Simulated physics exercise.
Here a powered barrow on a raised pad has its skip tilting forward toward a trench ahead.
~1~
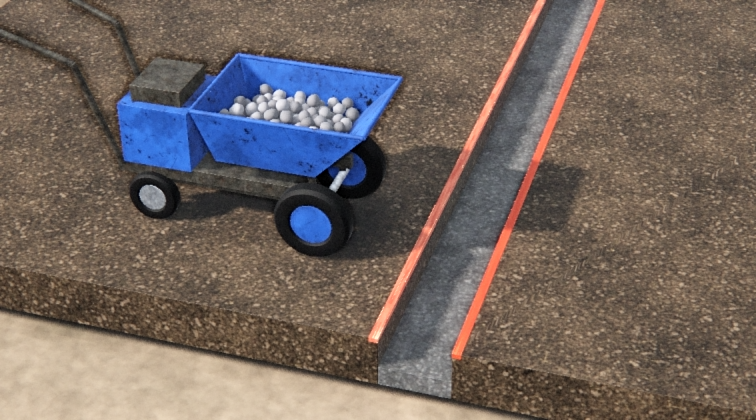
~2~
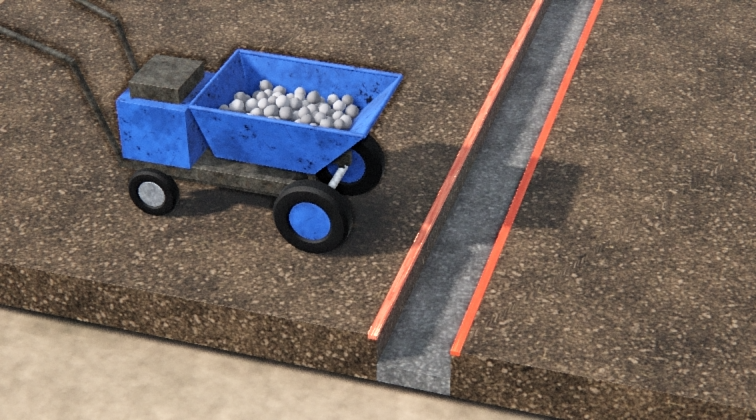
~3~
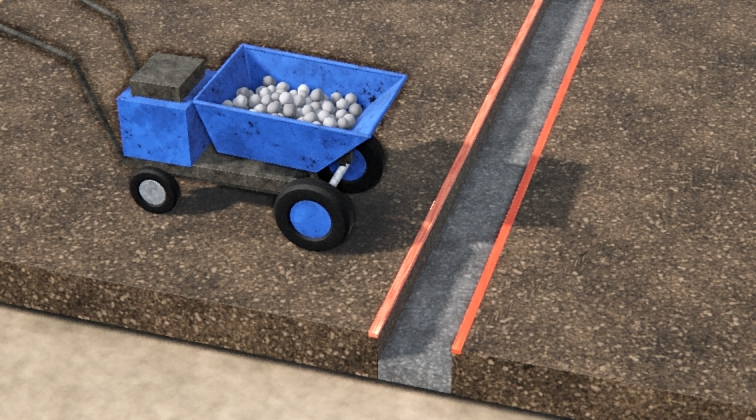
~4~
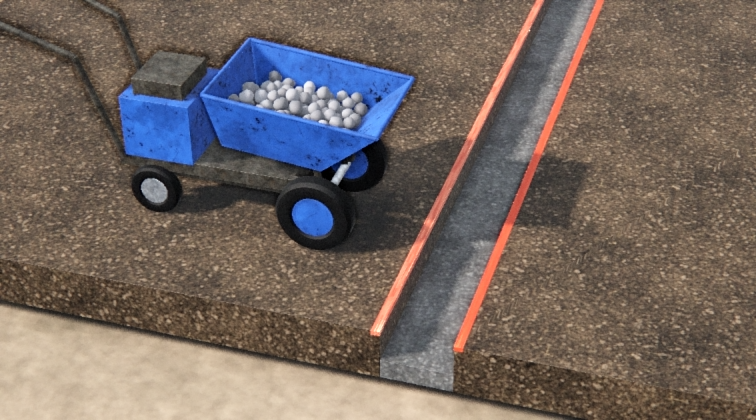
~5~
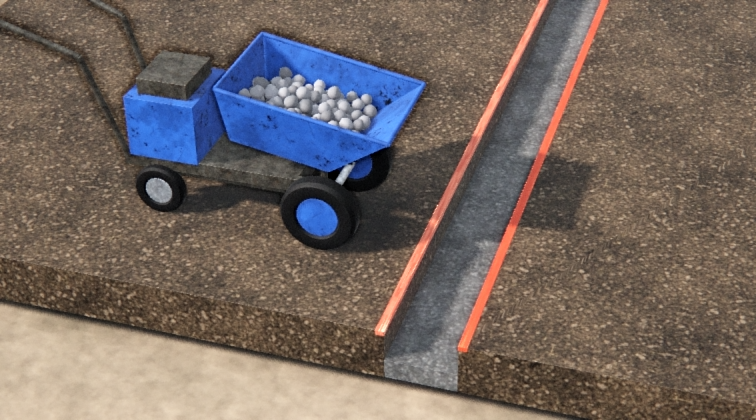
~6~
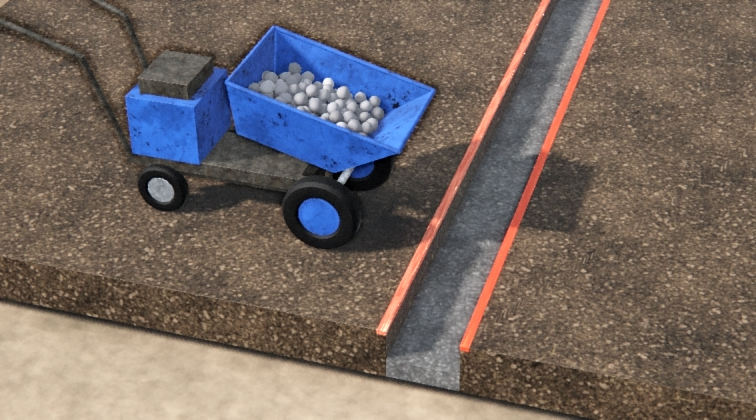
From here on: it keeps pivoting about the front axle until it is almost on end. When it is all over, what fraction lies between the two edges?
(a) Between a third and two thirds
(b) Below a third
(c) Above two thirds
c.
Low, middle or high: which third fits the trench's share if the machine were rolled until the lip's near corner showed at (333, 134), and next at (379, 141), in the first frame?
First: Beyond two thirds; second: Above two thirds.
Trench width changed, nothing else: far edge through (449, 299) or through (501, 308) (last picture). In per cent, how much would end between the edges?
Lab note: Case 1 near 40 percent, case 2 near 100 percent.
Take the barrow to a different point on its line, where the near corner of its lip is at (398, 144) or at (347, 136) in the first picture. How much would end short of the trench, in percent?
You'd get around 0 in a hundred, then 0 in a hundred.
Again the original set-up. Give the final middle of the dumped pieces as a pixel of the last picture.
Close to (471, 254) in the last view.
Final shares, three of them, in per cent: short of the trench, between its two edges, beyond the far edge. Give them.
Roughly: Short 0, between 90, beyond 0 per cent.
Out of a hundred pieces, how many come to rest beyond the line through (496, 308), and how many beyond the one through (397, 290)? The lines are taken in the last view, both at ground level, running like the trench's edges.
0 % and 90 %, in that order.
Shortly afterwards, skip tipped steeply; the whole lot in the skip.
Next, skip tipped right over; the bulk in the skip; near a quarter in or heaped over the trench; only a few beyond it.
Some moments later, skip tipped right over; a little in the skip; the bulk in or heaped over the trench; only a few beyond it.
In the end, skip tipped right over; a little in the skip; all but a few in or heaped over the trench; only a few beyond it.
